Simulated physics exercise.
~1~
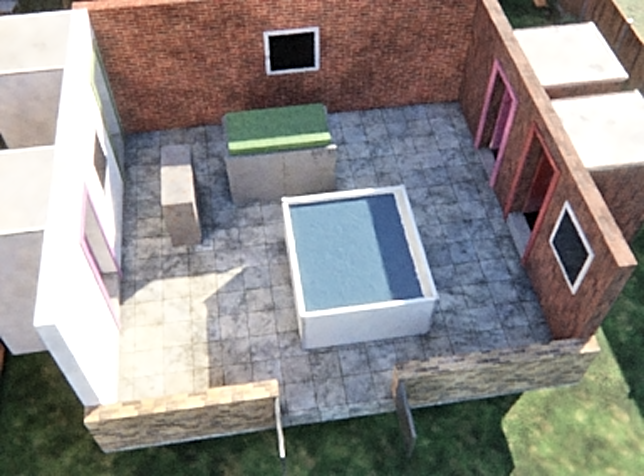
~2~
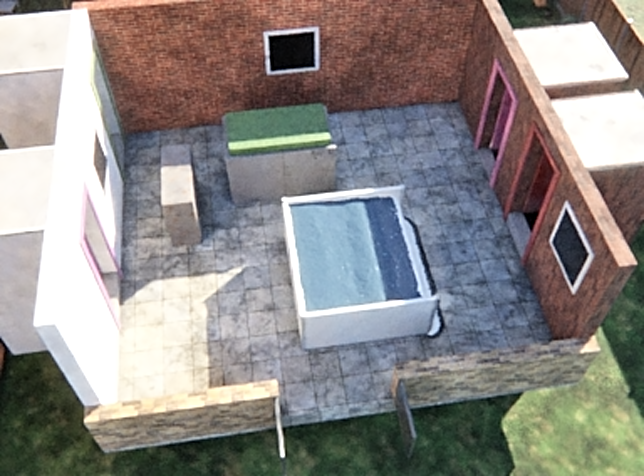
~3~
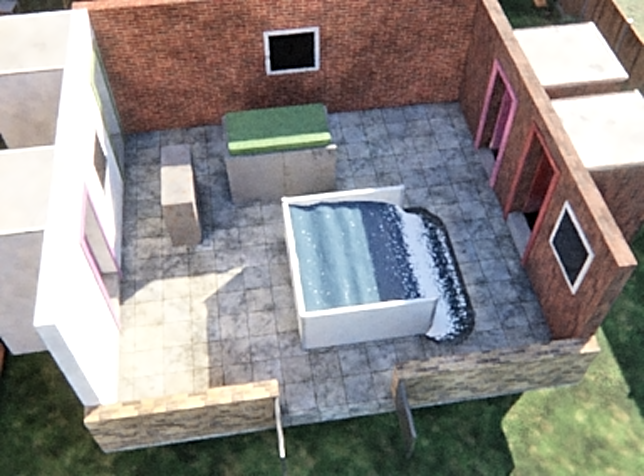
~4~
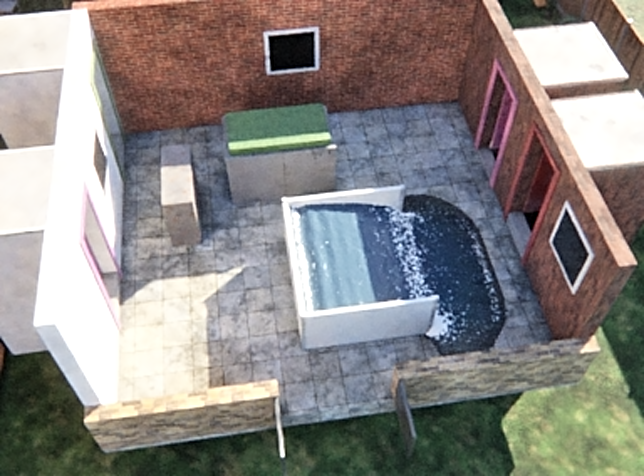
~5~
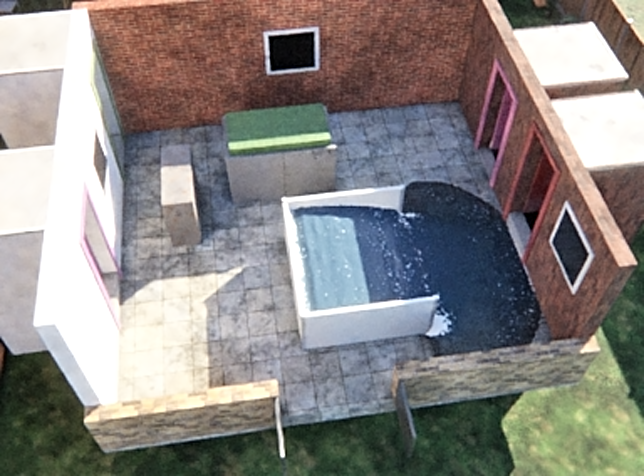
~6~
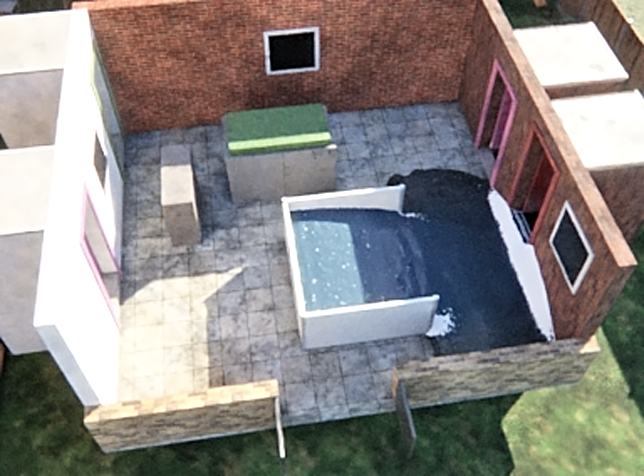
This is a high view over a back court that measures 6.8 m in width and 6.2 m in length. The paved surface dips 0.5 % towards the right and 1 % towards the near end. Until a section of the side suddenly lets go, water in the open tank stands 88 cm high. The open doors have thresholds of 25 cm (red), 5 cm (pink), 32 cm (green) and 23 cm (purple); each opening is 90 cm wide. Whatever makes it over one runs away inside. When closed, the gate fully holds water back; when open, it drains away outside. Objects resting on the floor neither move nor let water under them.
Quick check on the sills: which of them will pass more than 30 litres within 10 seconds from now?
In the end at the red door the amount will climb above the limit; at the pink door the amount will climb above the limit; at the green door the amount will stay short of the limit; at the purple door the amount will stay short of the limit.
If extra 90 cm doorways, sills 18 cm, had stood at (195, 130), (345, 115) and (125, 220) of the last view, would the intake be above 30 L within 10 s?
So, in the order given, it's shy of the mark, then shy of the mark, then shy of the mark.
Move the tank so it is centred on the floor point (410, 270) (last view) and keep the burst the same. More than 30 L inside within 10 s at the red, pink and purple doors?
Red goes beyond, pink goes beyond, purple stays inside, judged against that limit.
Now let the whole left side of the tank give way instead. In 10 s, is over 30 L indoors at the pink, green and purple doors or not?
Then pink exceeds it, green does not exceed it, purple exceeds it.
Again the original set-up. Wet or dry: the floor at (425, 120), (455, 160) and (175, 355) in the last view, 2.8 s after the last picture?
Soaked, soaked, soaked.
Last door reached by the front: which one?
The answer is the green door.
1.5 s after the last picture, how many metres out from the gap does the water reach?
Distance: Approx. 4.6 m.
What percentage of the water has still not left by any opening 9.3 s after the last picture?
About 80 per cent.
Then, 0.7 s after the last picture water covers 25 % of the floor and is deepest (63 cm) near (552, 364); red door 57 cm at the sill, 129 L in, pink door 17 cm at the sill, 15 L in, green door not reached, purple door not reached.
Then, 1.5 s after the last picture water covers 30 % of the floor and is deepest (52 cm) near (552, 364); red door 42 cm at the sill, 271 L in, pink door 16 cm at the sill, 62 L in, green door not reached, purple door not reached.
Then, 2.8 s after the last picture water covers 60 % of the floor and is deepest (28 cm) near (541, 366); red door 22 cm at the sill, 322 L in, pink door 11 cm at the sill, 106 L in, green door not reached, purple door not reached.
Then, 5.3 s after the last picture water covers 85 % of the floor and is deepest (24 cm) near (134, 133); red door 11 cm at the sill, 323 L in, pink door 10 cm at the sill, 133 L in, green door 19 cm at the sill, 0 L in, purple door 6 cm at the sill, 0 L in.
Then, 9.3 s after the last picture water covers 100 % of the floor and is deepest (16 cm) near (552, 364); red door 11 cm at the sill, 323 L in, pink door 9 cm at the sill, 188 L in, green door 9 cm at the sill, 0 L in, purple door 8 cm at the sill, 0 L in.
